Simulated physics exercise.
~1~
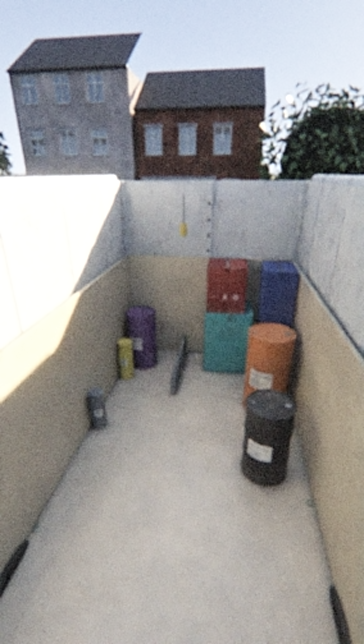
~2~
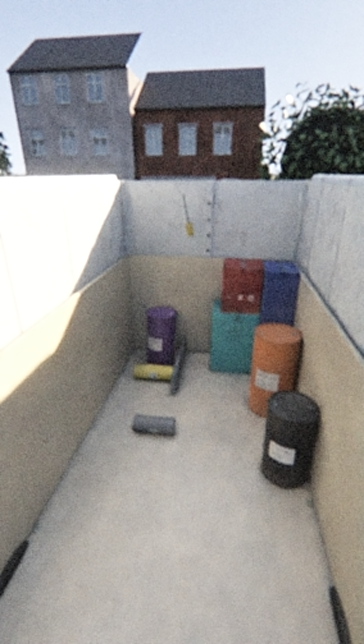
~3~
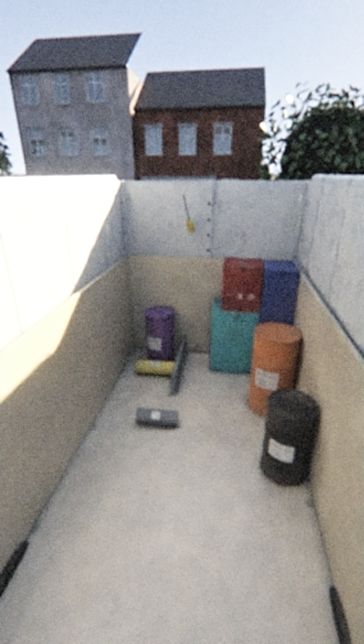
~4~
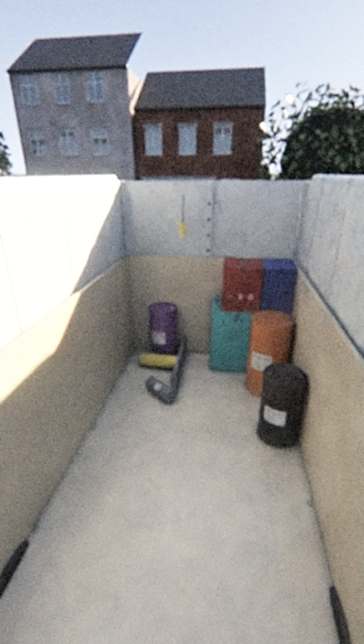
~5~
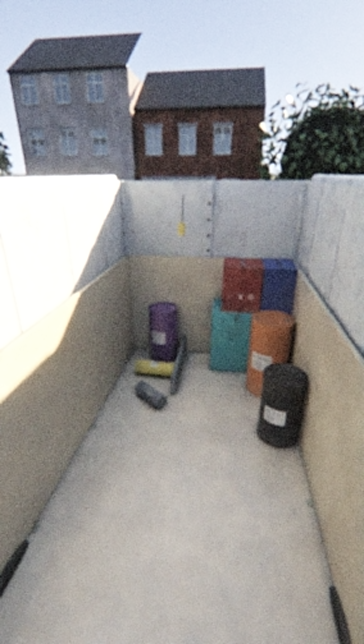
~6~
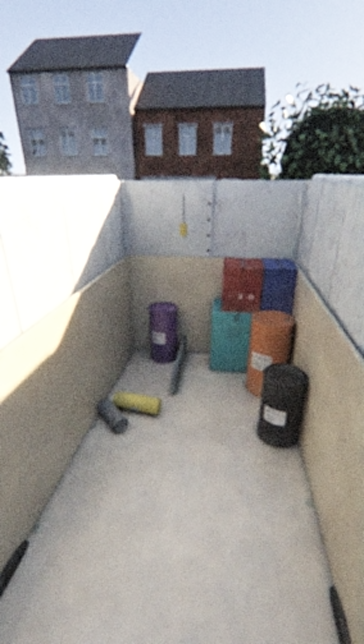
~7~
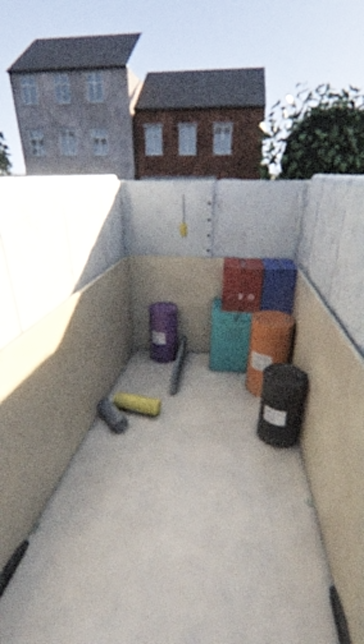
In this clip, drums, canisters and boxes stand in an open walled bay; the grey and yellow canisters tip over as the drums shift right, then several items slide towards the far end, and the canisters move back left and nearer, ending on their sides with the drums upright.
